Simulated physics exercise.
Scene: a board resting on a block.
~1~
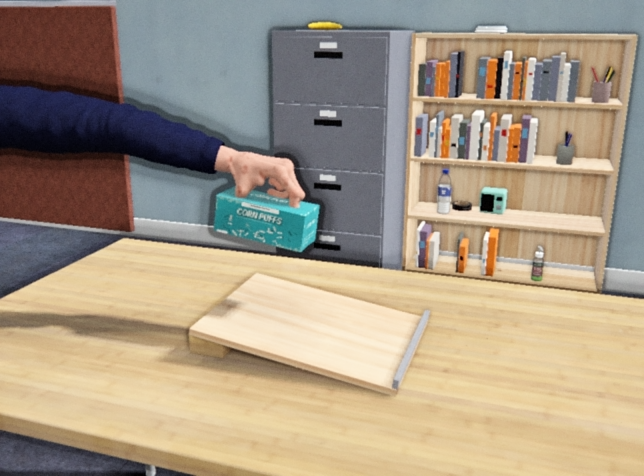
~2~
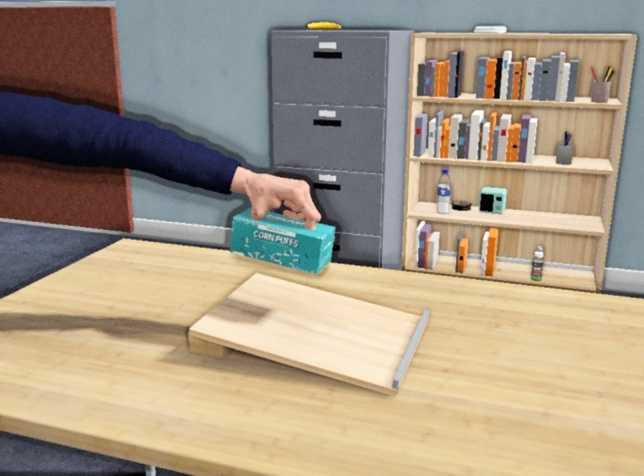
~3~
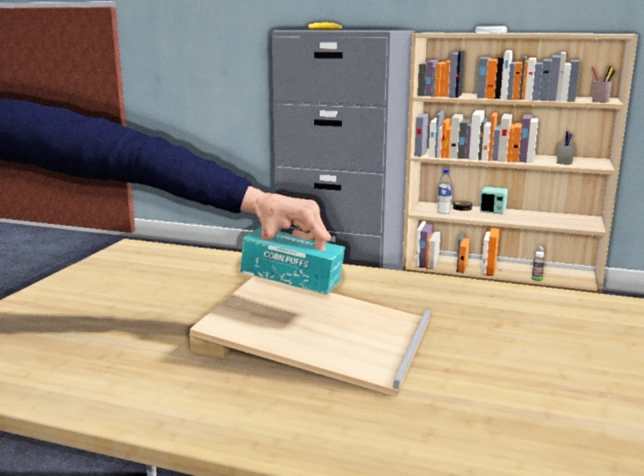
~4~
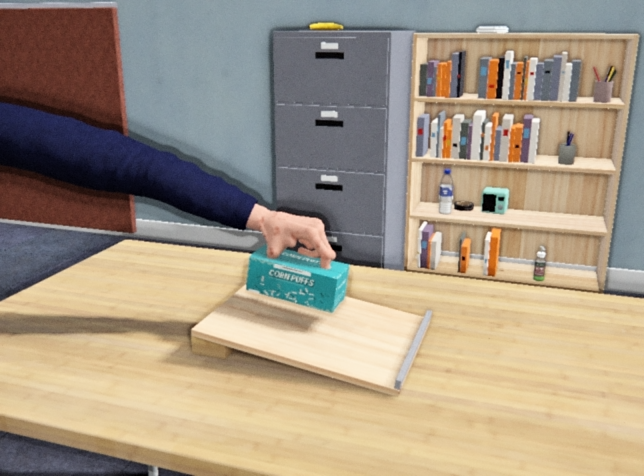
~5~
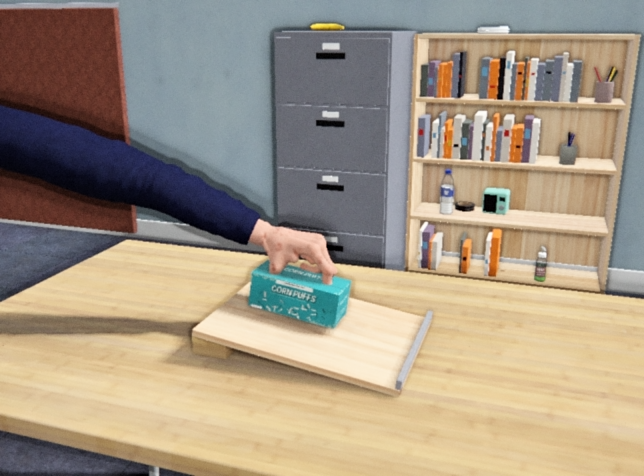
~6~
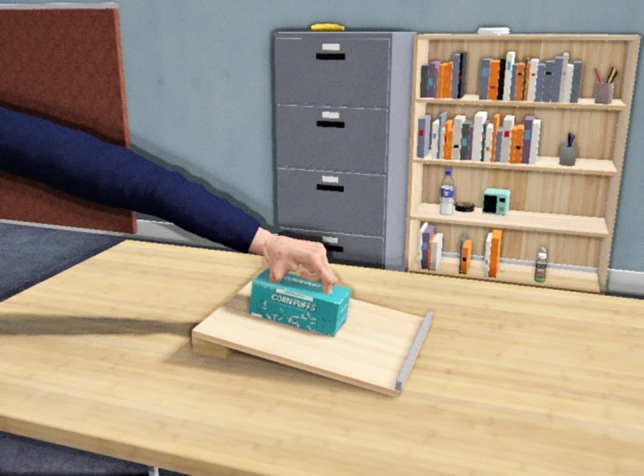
A hand in a dark blue sleeve lowered a turquoise carton, moving it slightly right, onto a sloping wooden board propped on a block on the table, and kept its grip on the carton.
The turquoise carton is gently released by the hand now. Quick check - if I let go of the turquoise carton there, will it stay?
It stays.
Then, 0.20 s on from there, no change.
Then, 0.40 s on from there, turquoise carton resting near (300, 302).
In the end, it is unmoved. At the end, from the last picture's camera, turquoise carton near (300, 302). The turquoise carton remains at rest.
